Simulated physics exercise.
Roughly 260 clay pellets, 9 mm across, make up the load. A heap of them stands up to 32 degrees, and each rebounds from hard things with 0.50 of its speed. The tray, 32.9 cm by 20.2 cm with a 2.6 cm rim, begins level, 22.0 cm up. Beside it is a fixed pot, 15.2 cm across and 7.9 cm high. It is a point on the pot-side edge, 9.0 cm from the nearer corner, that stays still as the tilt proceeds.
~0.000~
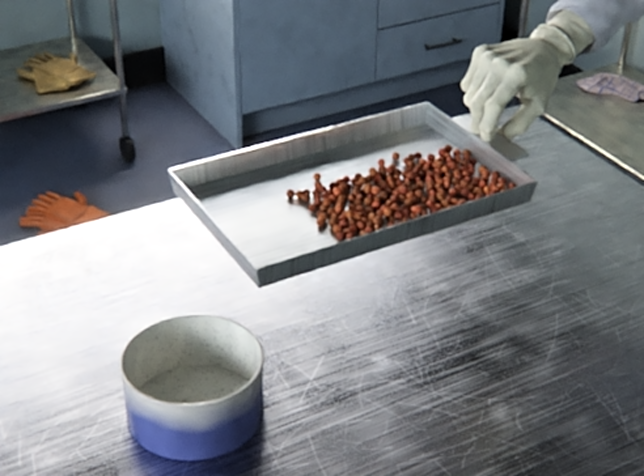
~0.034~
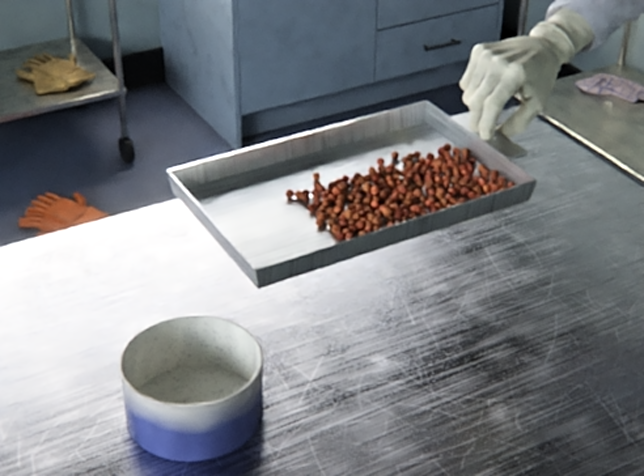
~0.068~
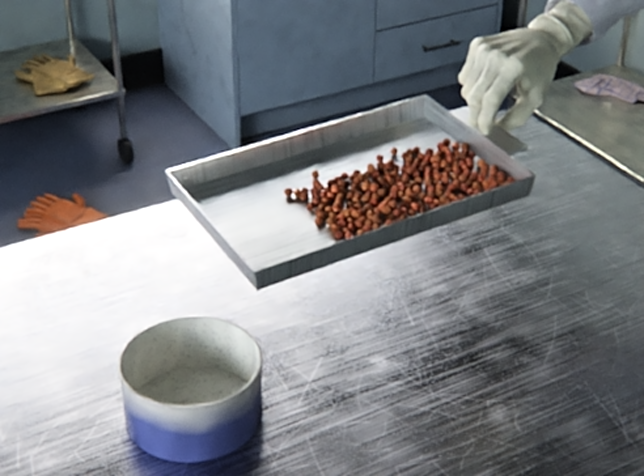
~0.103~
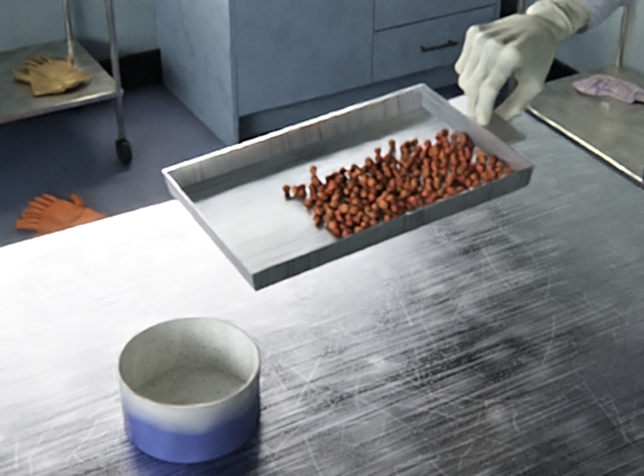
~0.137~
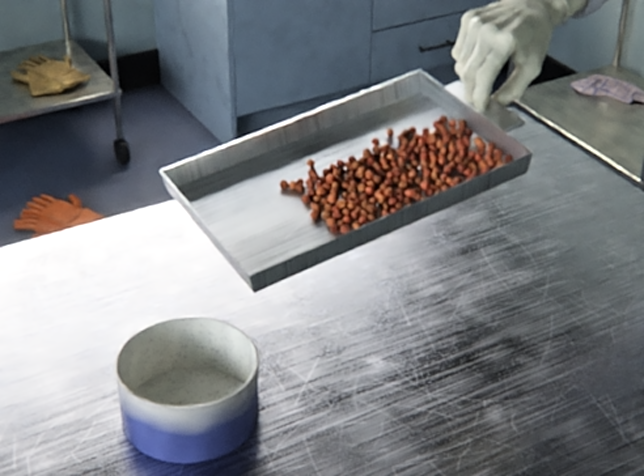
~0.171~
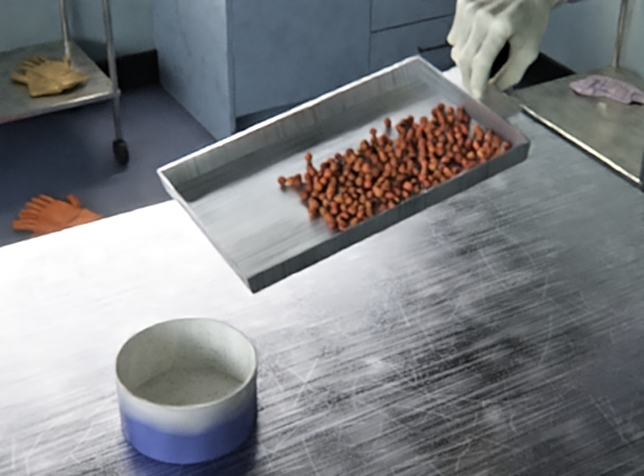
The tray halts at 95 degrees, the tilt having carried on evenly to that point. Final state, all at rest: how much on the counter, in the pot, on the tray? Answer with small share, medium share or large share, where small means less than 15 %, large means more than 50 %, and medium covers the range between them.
Counter - large share; pot - medium share; tray - small share.
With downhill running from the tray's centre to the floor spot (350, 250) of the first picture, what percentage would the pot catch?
Some 5 per cent.
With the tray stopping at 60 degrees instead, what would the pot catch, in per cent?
In that case some 5 per cent.
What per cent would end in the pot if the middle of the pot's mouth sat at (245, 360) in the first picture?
It would come to around 30 percent.
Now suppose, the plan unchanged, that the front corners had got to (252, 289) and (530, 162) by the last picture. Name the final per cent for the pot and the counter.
You'd end with pot at 5 and counter at 90.
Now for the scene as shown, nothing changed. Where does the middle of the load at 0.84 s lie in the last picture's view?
Roughly pixel (223, 279).
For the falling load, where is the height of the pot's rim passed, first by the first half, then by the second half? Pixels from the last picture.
At roughly (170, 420) first, later on at (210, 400).
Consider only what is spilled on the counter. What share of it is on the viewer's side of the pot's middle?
I'd put it at around 90 per cent.
After 0.57 s, tilt 51 degrees; the tray holds 100 %, the pot 0 %.
After 0.84 s, tilt 78 degrees; the tray holds 60 %, the pot 0 %.
Then, at 1.22 s, tilt 95 degrees; the tray holds 25 %, the pot 20 %.
By 2.3 s all is still; counter 65 %, pot 35 %, tray 0 %.
